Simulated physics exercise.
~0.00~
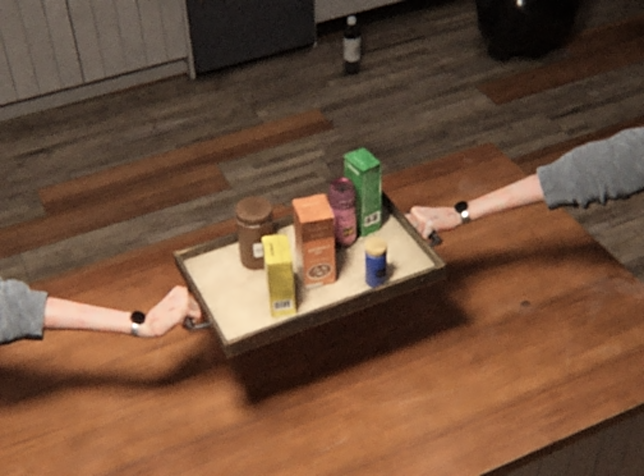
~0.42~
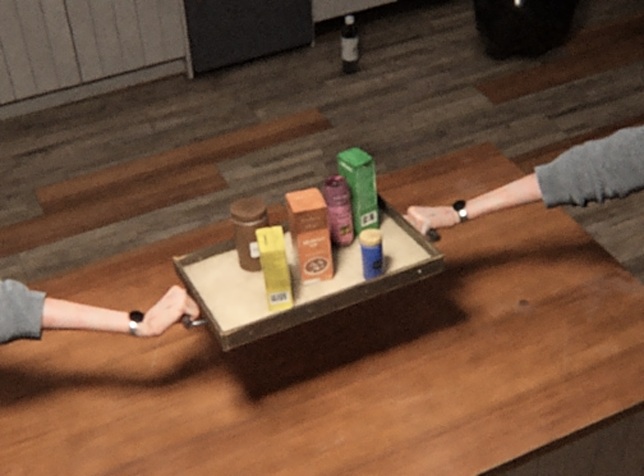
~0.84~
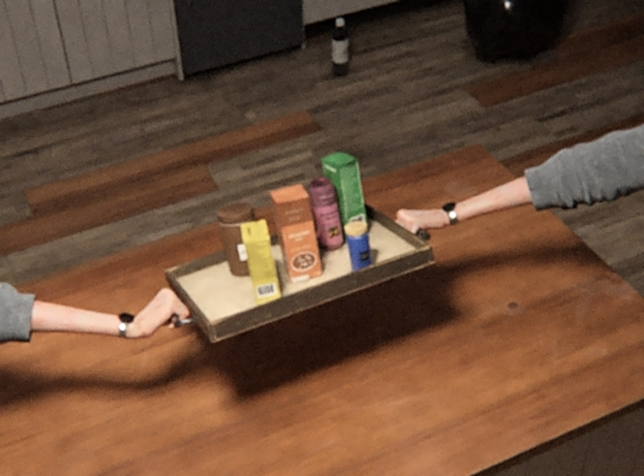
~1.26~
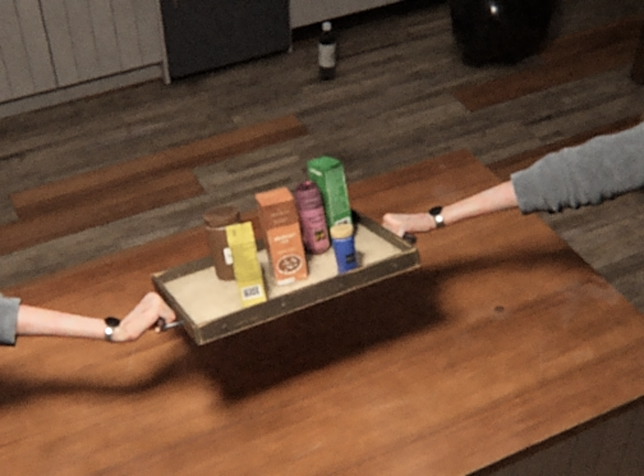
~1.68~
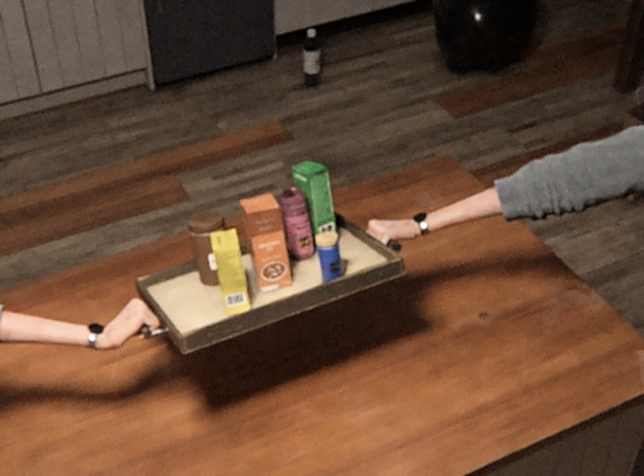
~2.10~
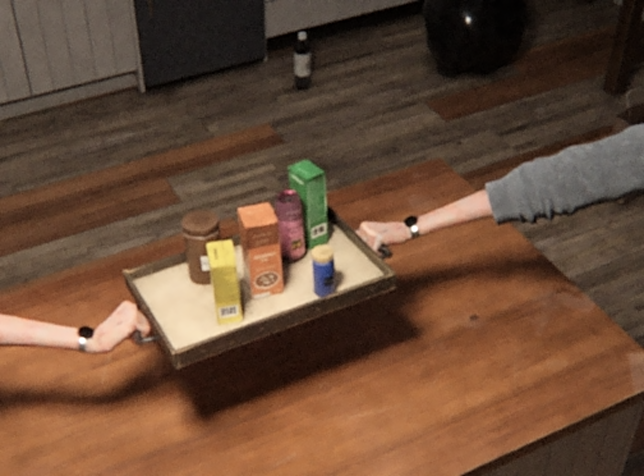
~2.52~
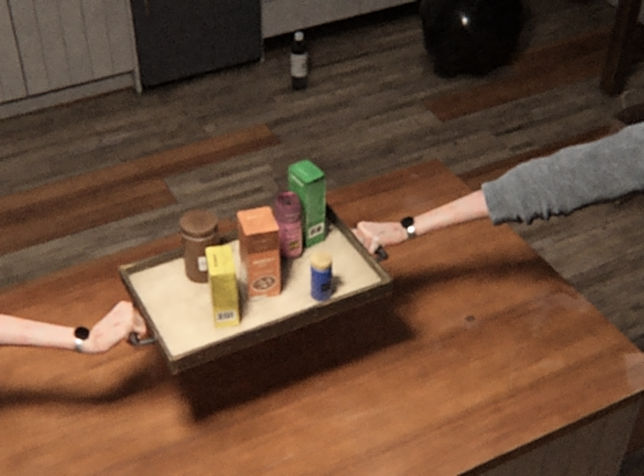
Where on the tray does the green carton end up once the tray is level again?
The green carton ends up where it began, standing near the far right corner of the tray beside the pink can.
